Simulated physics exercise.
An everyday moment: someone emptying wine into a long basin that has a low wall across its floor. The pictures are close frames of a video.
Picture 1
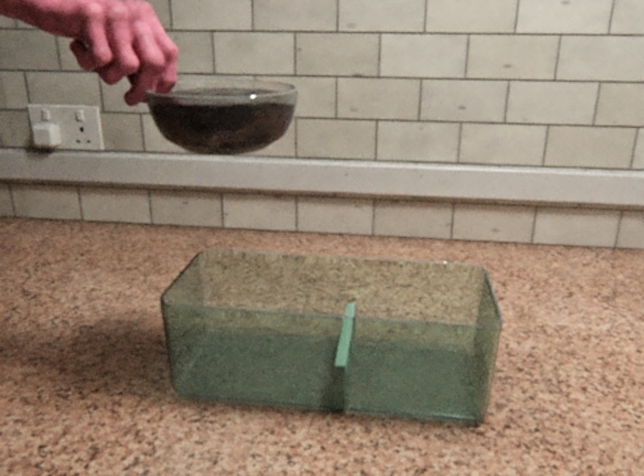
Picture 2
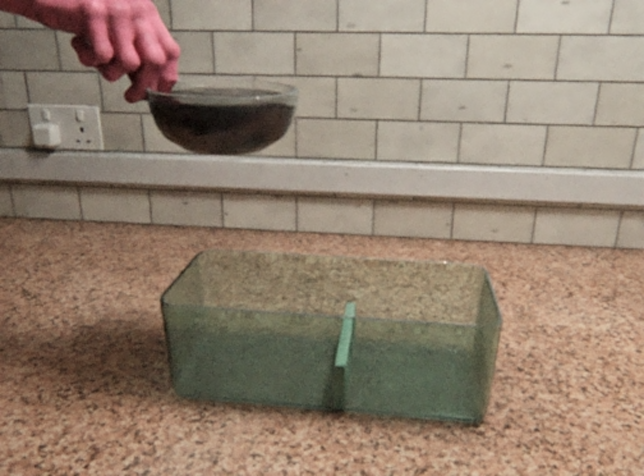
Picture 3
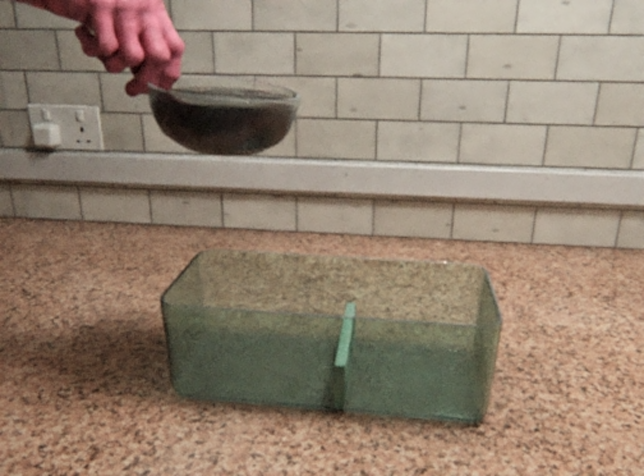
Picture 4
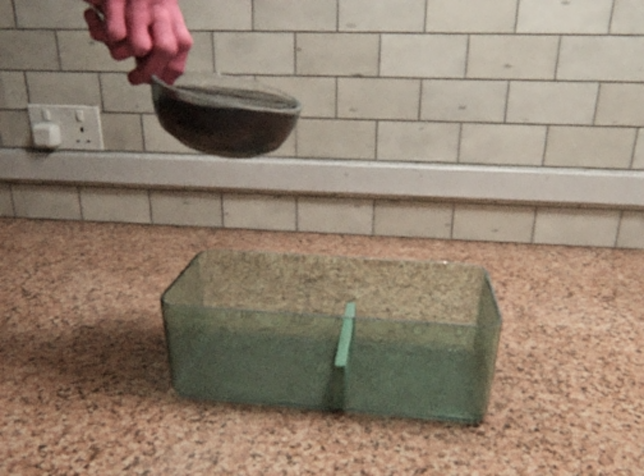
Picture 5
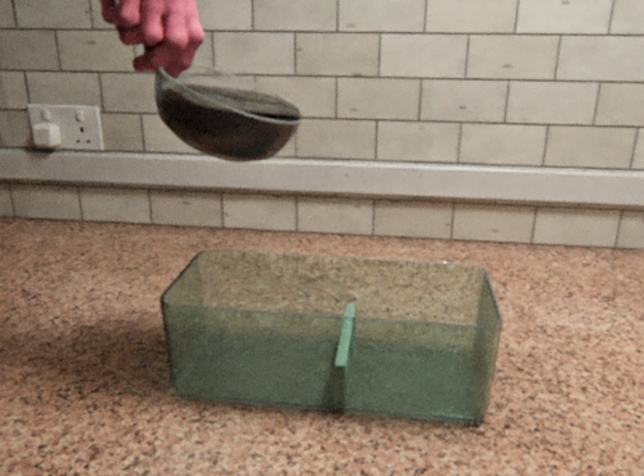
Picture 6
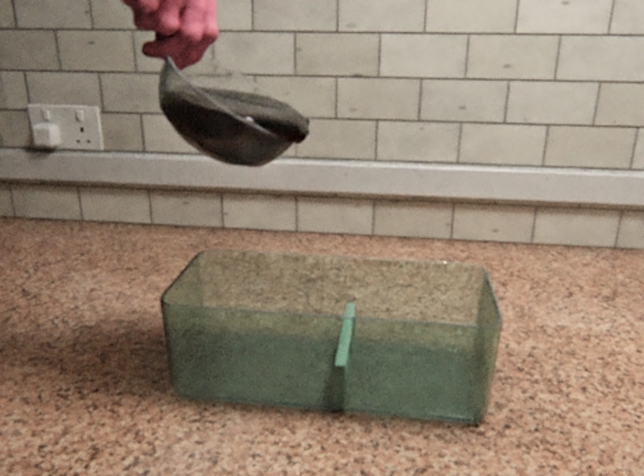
A hand tilts a glass bowl of dark liquid rightward above a green divided basin.
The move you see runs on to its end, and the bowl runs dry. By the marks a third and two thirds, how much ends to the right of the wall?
The share right of the wall is from a third to two thirds.
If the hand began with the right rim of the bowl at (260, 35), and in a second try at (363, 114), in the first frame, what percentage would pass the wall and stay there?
Near 25 % and 85 %.
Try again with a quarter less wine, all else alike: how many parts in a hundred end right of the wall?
About 40 per cent.
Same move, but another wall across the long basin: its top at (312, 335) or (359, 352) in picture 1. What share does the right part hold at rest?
In turn 80 and 40 in a hundred.
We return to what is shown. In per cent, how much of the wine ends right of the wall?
It comes to 50 per cent or so.
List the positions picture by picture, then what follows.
In the first frame, it leans 0°; its right rim is at (295, 92); the wine meets the walls at (158, 95) and (293, 98); the long basin's rim runs from (181, 275) to (493, 294); the wall's top is at (346, 332).
In the second frame, it leans 2°; its right rim is at (296, 94); the wine meets the walls at (159, 94) and (294, 99).
In the third frame, it leans 6°; its right rim is at (297, 100); the wine meets the walls at (161, 91) and (295, 102).
In the fourth frame, it leans 13°; its right rim is at (299, 109); the wine meets the walls at (162, 89) and (298, 106).
In the fifth frame, it leans 22°; its right rim is at (299, 122); the wine meets the walls at (166, 89) and (299, 115); 2 per cent is over the edge.
In the sixth frame, it leans 33°; its right rim is at (297, 136); the wine meets the walls at (170, 90) and (283, 115); 8 per cent is over the edge.
A moment on, the bowl is tipped on its side and 9 per cent is still to pour, 6 is left of the wall and 24 right of it.
Next, the bowl is tipped on its side and 1 per cent is still to pour, 38 is left of the wall and 55 right of it.
Then the bowl is tipped on its side and 0 per cent is still to pour, 45 is left of the wall and 50 right of it.
Later the bowl is tipped on its side and 0 per cent is still to pour, 46 is left of the wall and 51 right of it.
At rest 46 per cent lies left of the wall, 51 right of it and 3 outside.
